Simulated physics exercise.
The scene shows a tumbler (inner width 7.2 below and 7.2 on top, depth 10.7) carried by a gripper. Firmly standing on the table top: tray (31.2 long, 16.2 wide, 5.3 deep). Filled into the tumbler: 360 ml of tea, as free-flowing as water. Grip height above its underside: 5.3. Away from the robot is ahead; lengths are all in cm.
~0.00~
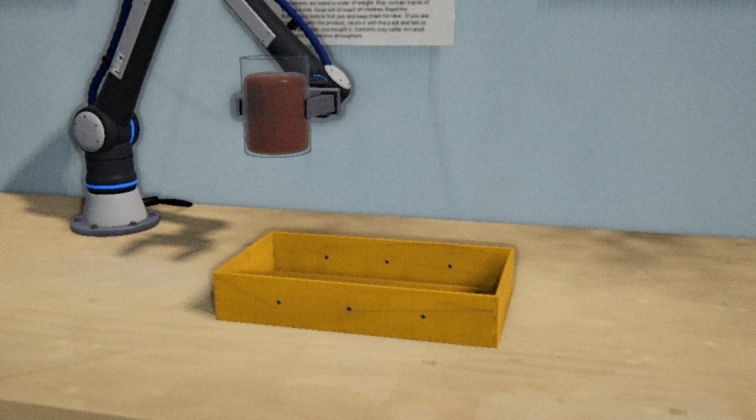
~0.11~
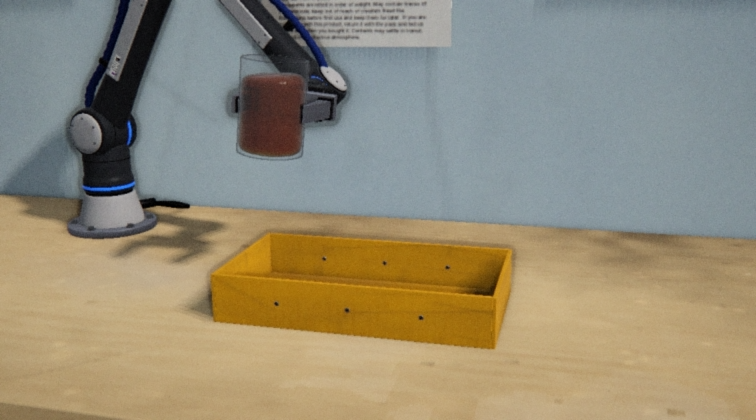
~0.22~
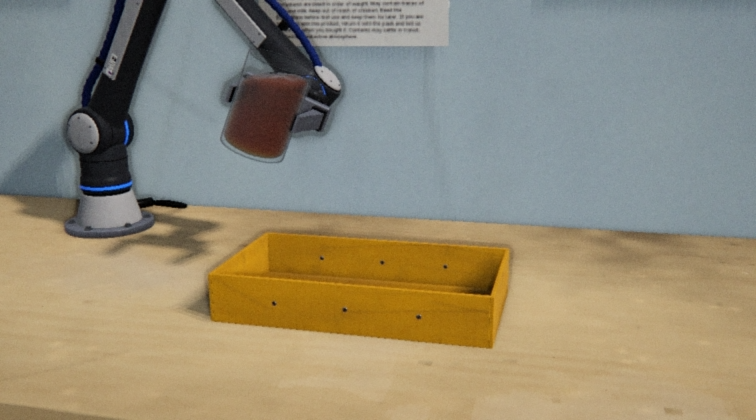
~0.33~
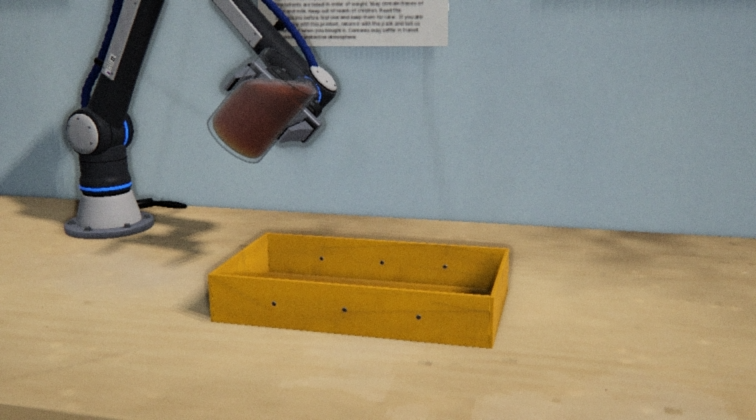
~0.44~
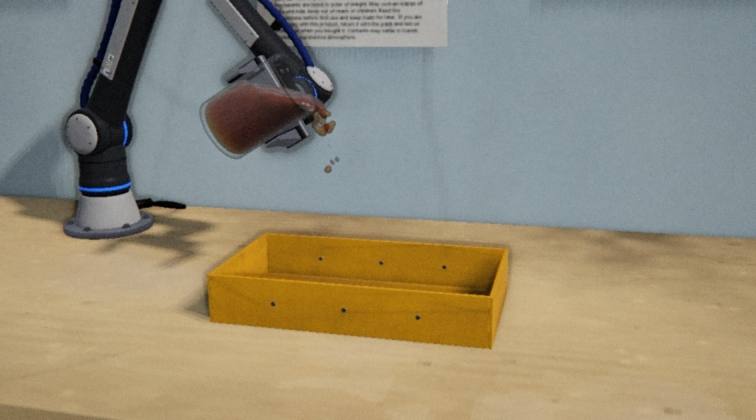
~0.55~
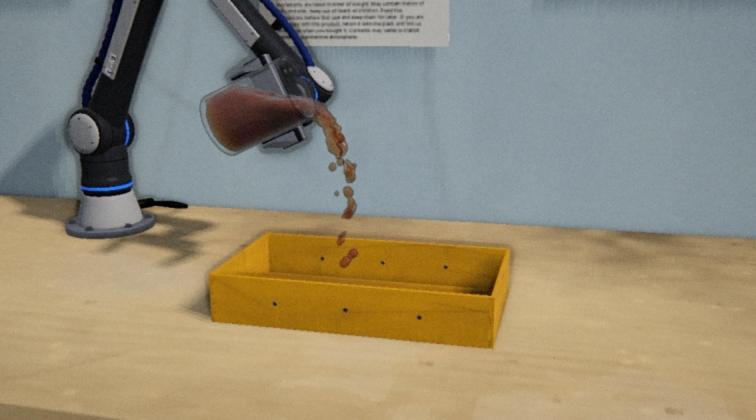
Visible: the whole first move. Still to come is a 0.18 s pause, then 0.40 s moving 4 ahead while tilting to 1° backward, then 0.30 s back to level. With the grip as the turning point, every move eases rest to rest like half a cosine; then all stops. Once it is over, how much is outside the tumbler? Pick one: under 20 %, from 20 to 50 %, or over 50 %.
From 20 to 50 %.
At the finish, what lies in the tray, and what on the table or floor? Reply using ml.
Approx. 90 ml then 10 ml.
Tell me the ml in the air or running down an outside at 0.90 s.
It comes to close to 20 ml.
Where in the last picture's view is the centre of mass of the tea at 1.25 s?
Approximate centre pixel: (322, 172).
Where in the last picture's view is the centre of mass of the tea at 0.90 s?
Near pixel (301, 163).
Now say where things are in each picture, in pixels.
Tumbler middle at (276, 106), level; upper third of the tea around (275, 87), from x 245 to 305, top at y 75; 360 ml in the tumbler, in the first frame.
Tumbler middle at (272, 108), tilted 6° forward; upper third of the tea around (273, 88), from x 240 to 305, top at y 75, in the second frame.
Tumbler middle at (266, 107), tilted 22° forward; upper third of the tea around (272, 89), from x 225 to 305, top at y 75, in the third frame.
Tumbler middle at (261, 108), tilted 43° forward; upper third of the tea around (272, 93), from x 210 to 320, top at y 80, in the fourth frame.
Tumbler middle at (257, 108), tilted 59° forward; upper third of the tea around (264, 98), from x 205 to 340, top at y 80; 350 ml in the tumbler, 10 ml in the air or running down outside, in the fifth frame.
Tumbler middle at (257, 108), tilted 65° forward; upper third of the tea around (258, 102), from x 205 to 365, top at y 85; 325 ml in the tumbler, 5 ml in the tray, 30 ml in the air or running down outside, in the sixth frame.
By 0.90 s, tilted 39° forward, liquid up to 25 above the table; 260 ml in the tumbler, 80 ml in the tray, 20 ml in the air or running down outside.
By 1.25 s, level, liquid up to 25 above the table; 260 ml in the tumbler, 90 ml in the tray, 5 ml on the table or floor.
By 1.63 s, level, liquid up to 25 above the table; 260 ml in the tumbler, 90 ml in the tray, 10 ml on the table or floor.
By 2.43 s, level, liquid up to 25 above the table; 260 ml in the tumbler, 90 ml in the tray, 10 ml on the table or floor.
Final state, 260 ml in the tumbler, 90 ml in the tray, 10 ml on the table or floor. That is 28 % outside the tumbler.
